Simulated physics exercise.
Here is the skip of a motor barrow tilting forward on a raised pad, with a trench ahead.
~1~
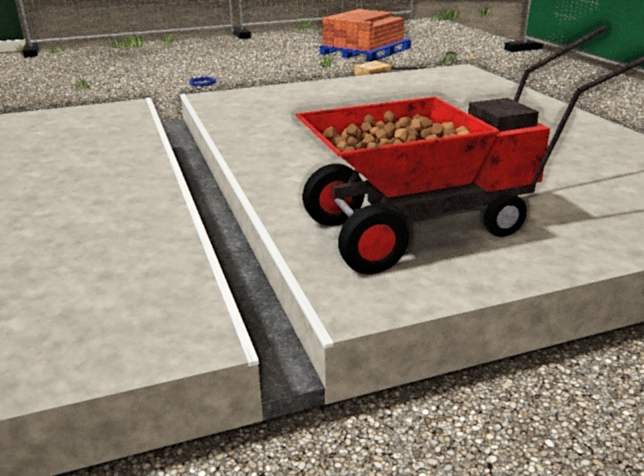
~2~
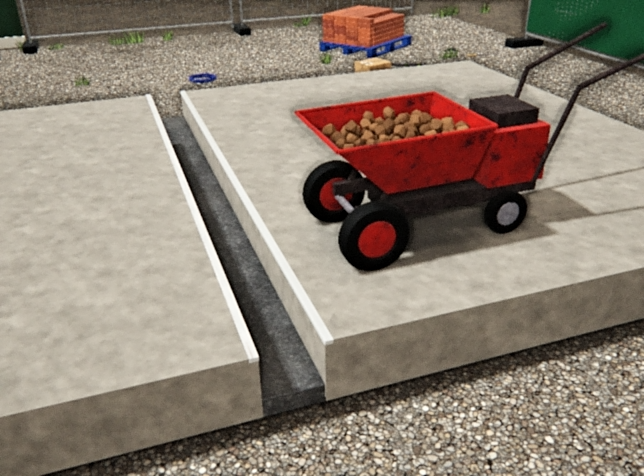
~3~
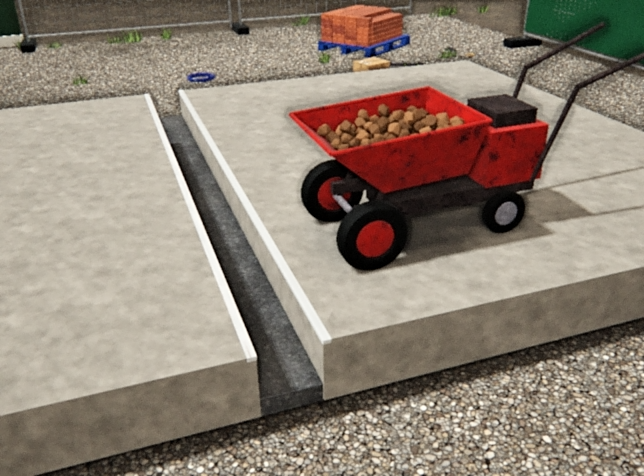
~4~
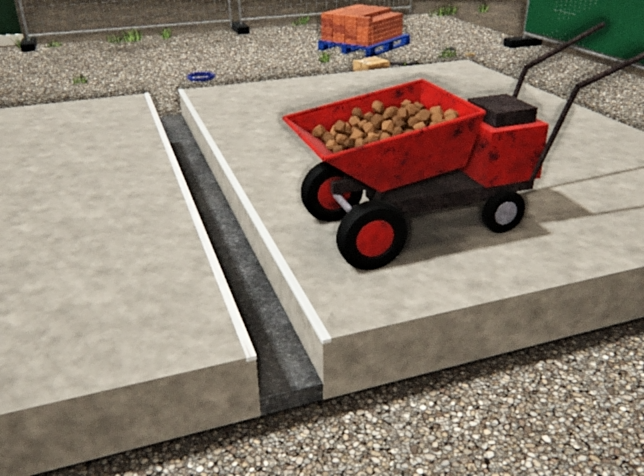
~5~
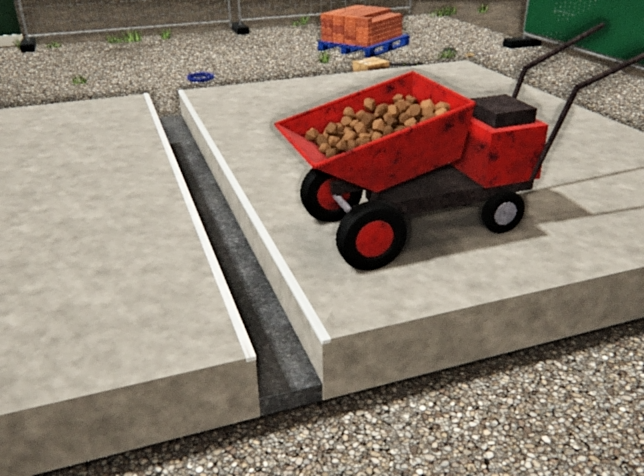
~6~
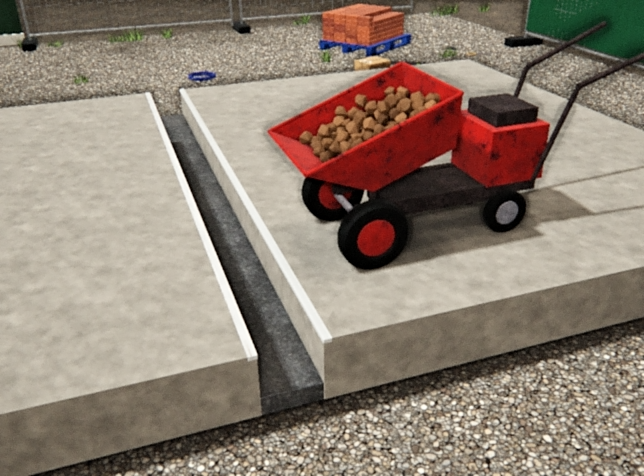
On a raised concrete pad beside a narrow trench, a red motor barrow stood still while its skip, loaded with brown clods, tilted forward to the left, slightly at first and then clearly.
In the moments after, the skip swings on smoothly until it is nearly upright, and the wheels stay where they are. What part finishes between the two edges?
The trench takes more than half.
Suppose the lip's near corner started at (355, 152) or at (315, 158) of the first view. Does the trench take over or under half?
In turn: Over half; less than half.
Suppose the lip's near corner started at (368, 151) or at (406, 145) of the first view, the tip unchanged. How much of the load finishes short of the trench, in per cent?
About 0 and 30 per cent.
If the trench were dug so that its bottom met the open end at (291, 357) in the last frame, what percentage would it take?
It comes to 40 per cent or so.
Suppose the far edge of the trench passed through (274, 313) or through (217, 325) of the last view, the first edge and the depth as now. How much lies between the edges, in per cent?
Near 10 % and 100 %.
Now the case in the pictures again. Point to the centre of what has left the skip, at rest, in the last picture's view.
Roughly at (239, 286).
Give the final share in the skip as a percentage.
Some 0 per cent.
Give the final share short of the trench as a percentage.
Some 0 per cent.
Soon after the last picture, skip tipped steeply; all in the skip.
A little later, skip tipped right over; about a third in the skip; about half in or heaped over the trench; about a quarter beyond it; a stray few falling.
Later still, skip tipped right over; most in or heaped over the trench; about a quarter beyond it.
At rest, skip tipped right over; most in or heaped over the trench; about a quarter beyond it.
